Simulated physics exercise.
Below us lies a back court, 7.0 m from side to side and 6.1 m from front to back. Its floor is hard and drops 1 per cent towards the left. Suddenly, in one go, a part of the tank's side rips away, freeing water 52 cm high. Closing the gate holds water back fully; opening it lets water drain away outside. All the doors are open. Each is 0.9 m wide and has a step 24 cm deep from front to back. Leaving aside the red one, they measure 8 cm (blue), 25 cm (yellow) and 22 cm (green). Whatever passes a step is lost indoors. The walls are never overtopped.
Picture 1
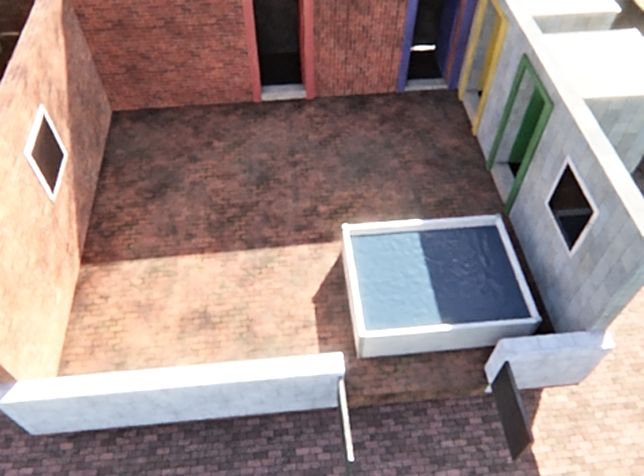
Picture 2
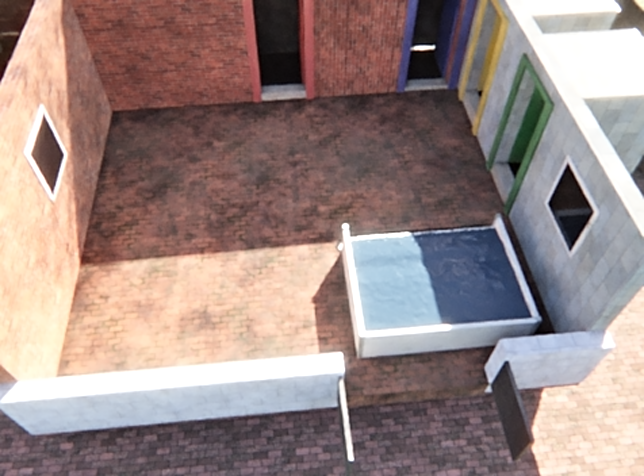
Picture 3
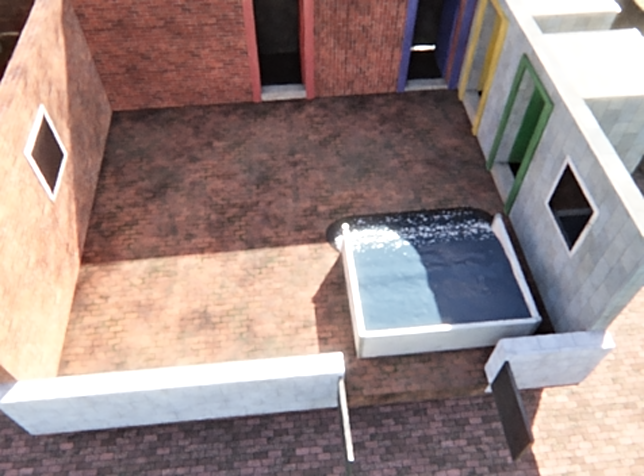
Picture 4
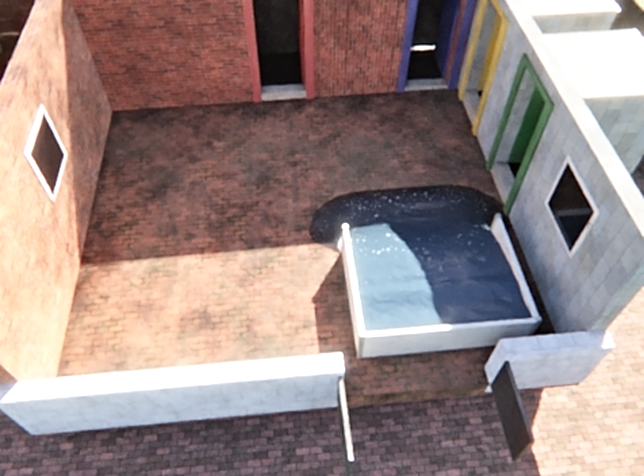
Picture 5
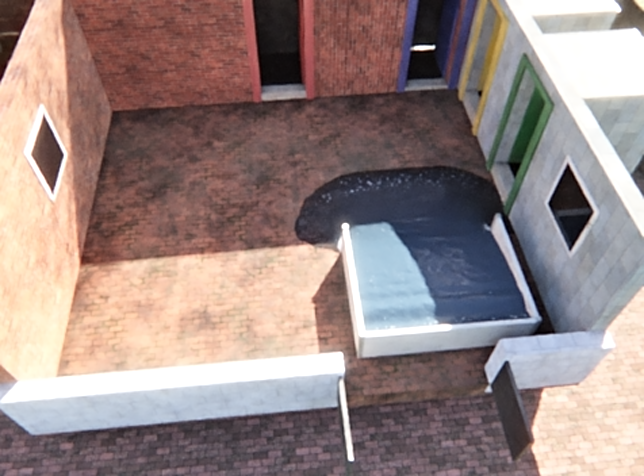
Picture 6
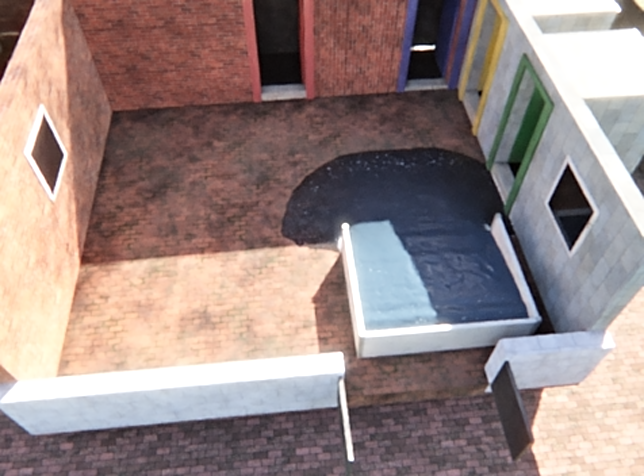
A walled brick-paved court is seen from above, with a red-framed doorway and a blue one in the back wall, yellow and green ones on the right, and a low pale wall in front. A white-sided rectangular tank of still bluish water sits at the right. Its far side disappears, and water pours out, spreading steadily across the floor in a widening dark rounded pool, while the camera stays still.
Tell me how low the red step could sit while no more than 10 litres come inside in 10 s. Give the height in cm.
At least 15 cm or so.
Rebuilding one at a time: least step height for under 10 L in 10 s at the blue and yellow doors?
You'd want some 26 cm at blue and some 13.5 cm at yellow.
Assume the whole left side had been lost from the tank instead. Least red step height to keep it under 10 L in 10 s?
You'd want it roughly 5.5 centimetres tall.
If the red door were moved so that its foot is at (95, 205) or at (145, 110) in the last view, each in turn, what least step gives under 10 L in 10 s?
Around 8.5 and 13.0 cm respectively.
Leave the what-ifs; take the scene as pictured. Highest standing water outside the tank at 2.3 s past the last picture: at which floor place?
(437, 99).
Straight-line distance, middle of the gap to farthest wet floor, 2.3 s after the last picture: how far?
About 6.0 m.
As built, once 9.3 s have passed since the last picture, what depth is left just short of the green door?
Roughly 2.5 cm deep.
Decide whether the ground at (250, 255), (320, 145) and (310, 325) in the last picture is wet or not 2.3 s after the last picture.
In the order asked: Untouched, soaked, untouched.
Then, 0.7 s after the last picture water covers 35 % of the floor, deepest (21 cm) near (364, 240); it has not reached the red door.
Then, 2.3 s after the last picture water covers 45 % of the floor, deepest (26 cm) near (437, 99); 19 cm at the red door, 2 litres in over its 17 cm step.
Then, 9.3 s after the last picture water covers 90 % of the floor, deepest (16 cm) near (50, 408); 3 cm at the red door, 5 litres in over its 17 cm step.
At the red door as built, the water peaked near 20 cm, 1.9 s after the last picture.
Run again over the same 10 s with other heights there, 25 litres in over 12.5 cm, 5 litres over 17 cm. The limit of 10 litres is kept from about 15 cm up.
